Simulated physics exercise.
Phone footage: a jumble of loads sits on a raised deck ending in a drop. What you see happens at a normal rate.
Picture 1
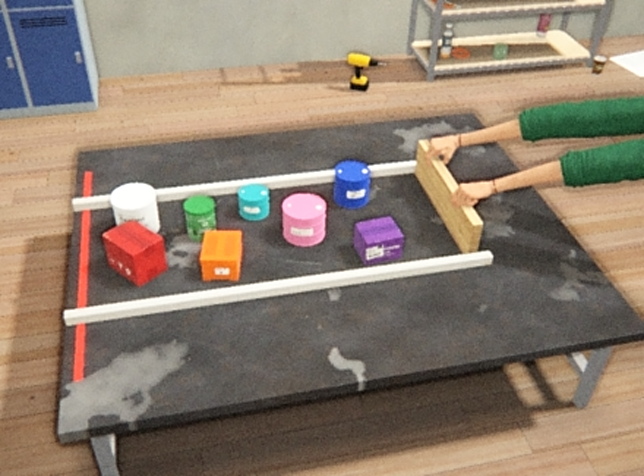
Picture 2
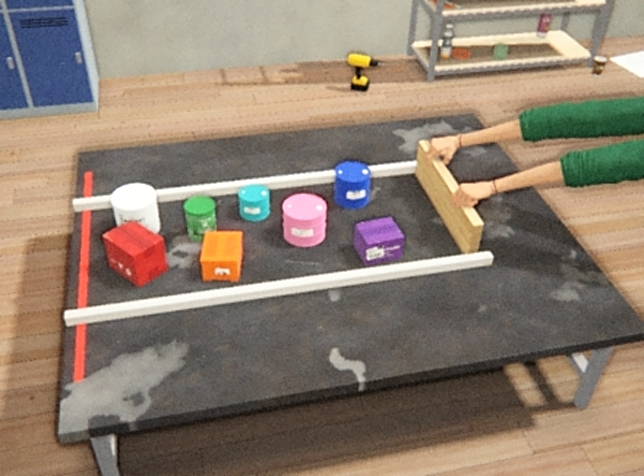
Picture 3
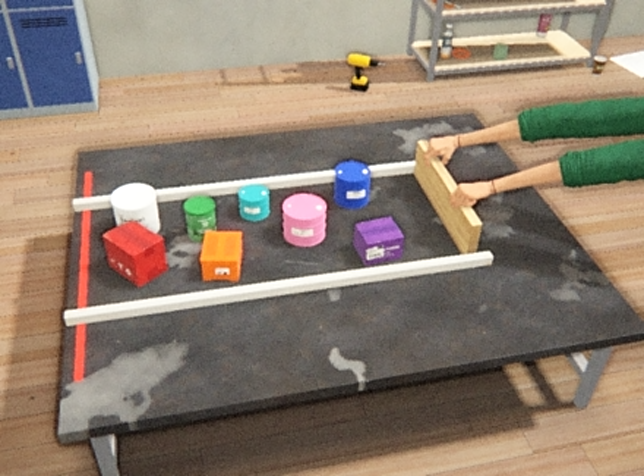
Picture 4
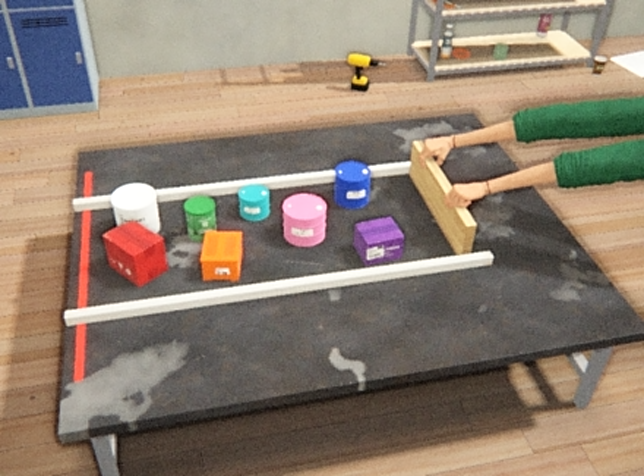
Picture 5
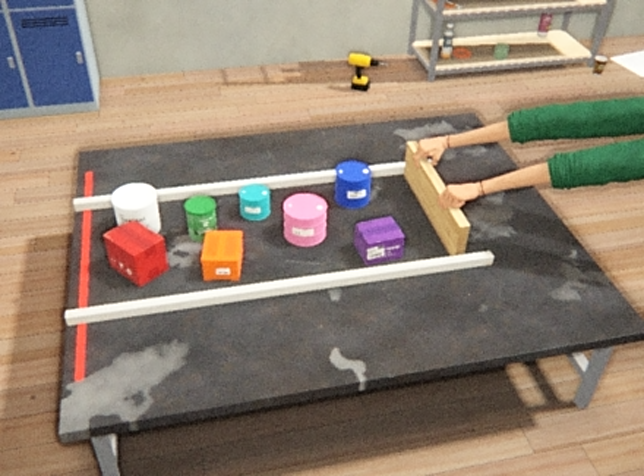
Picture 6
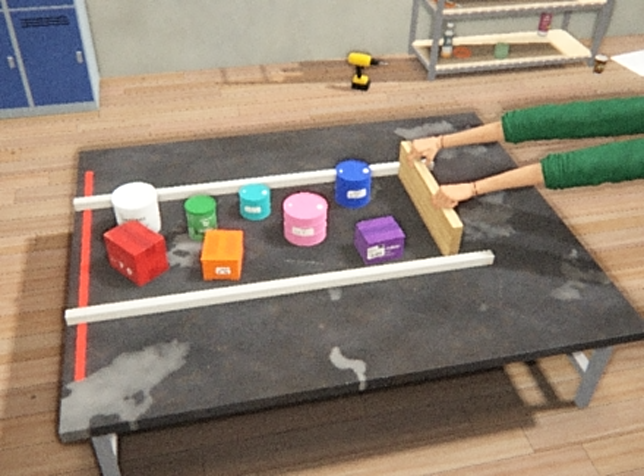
Two hands slide a wooden plank slightly left across a dark table toward colourful containers.
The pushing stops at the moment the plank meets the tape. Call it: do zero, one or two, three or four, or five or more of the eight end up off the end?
Five or more end up off it.
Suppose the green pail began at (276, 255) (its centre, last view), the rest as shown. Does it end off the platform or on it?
Result: The green pail ends up off.
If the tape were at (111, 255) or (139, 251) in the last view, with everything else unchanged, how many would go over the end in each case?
Try by try, 4 and 2.
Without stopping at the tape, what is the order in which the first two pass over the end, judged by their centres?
That would be the red parcel, followed by the white pail.
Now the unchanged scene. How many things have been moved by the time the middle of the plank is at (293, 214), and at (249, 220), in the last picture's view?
Moved so far: 4, then 6.
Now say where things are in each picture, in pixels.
Red parcel (135, 252); white pail (136, 212); green pail (201, 219); plank (445, 196); tape (84, 259), in the first frame.
White pail (136, 213); orange tote (222, 256), in the second frame.
Green pail (201, 220); plank (444, 196), in the third frame.
Red parcel (136, 253); turquoise canister (254, 202), in the fourth frame.
White pail (137, 212); blue canister (353, 185), in the fifth frame.
Red parcel (137, 252); white pail (137, 212); green pail (202, 219); plank (427, 198); tape (85, 258), in the sixth frame.
Soon after, none off yet; red parcel at rest near (137, 252); white pail at rest near (137, 212); green pail at rest near (202, 219).
Then, none off yet; red parcel moved about its own width near (102, 252); white pail moved a little near (113, 217); green pail moved well along near (152, 223).
At rest, the number that fall off is five or more; fallen, purple parcel, blue canister, pink canister, turquoise canister, orange tote, green pail, white pail and red parcel.
